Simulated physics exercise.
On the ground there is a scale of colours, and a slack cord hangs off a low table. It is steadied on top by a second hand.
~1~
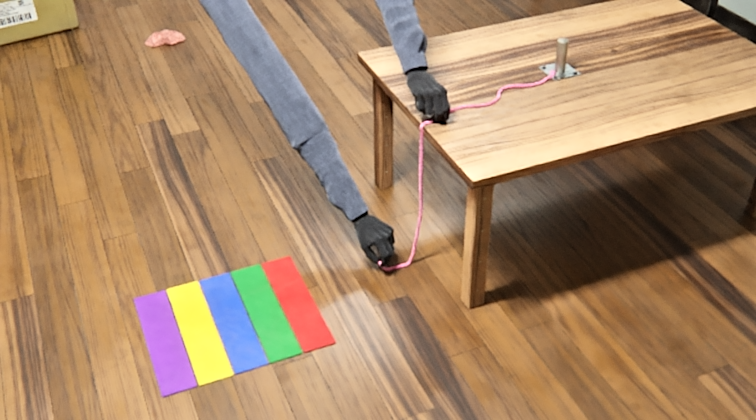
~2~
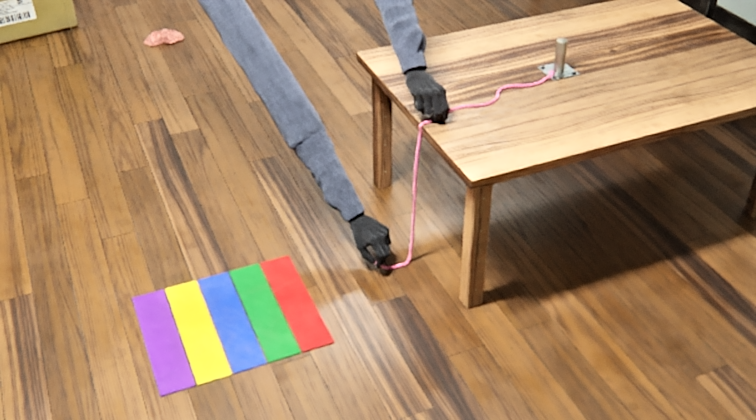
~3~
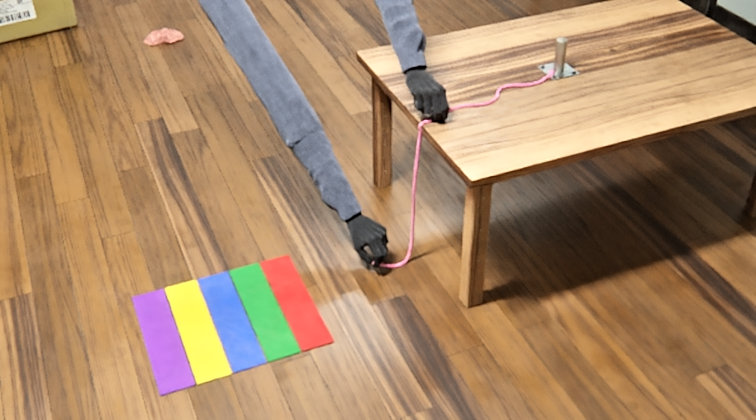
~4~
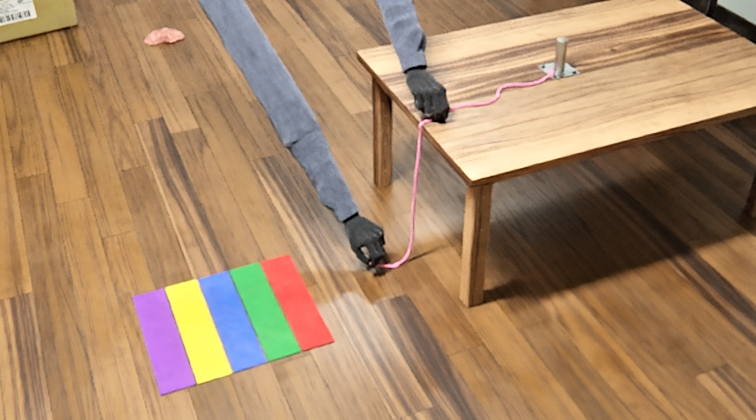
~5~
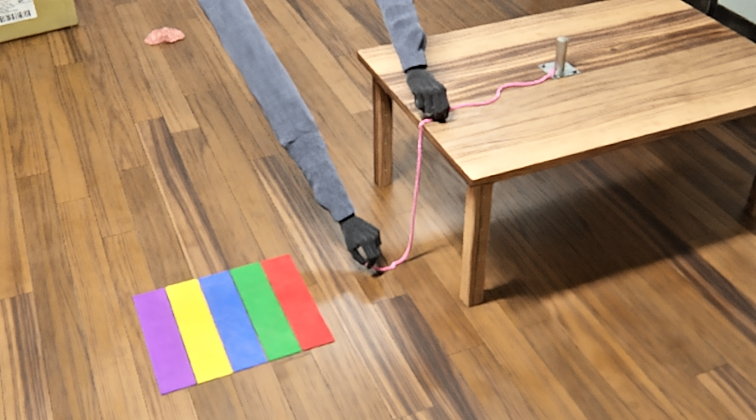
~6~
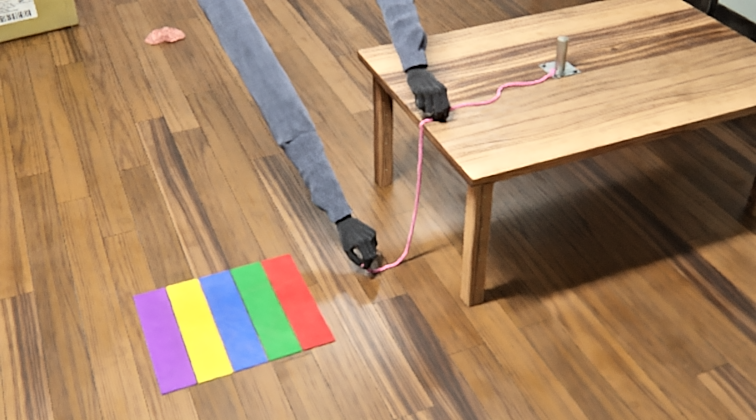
The footage shows two black-gloved hands holding a pink cord that hangs slackly off a low wooden table beside a strip of coloured bands on the floor; the lower hand shifts slightly left while the upper stays nearly still.
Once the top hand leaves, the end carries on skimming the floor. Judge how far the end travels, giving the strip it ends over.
It ends over the green strip.
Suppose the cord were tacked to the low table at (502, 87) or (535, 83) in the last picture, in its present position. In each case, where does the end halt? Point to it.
(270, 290), (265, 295).
Early on, end near (326, 275); short of the strips.
Midway, end near (286, 287); over red.
At the end of the slack, end near (261, 294); over green. It gets as far as the green strip.
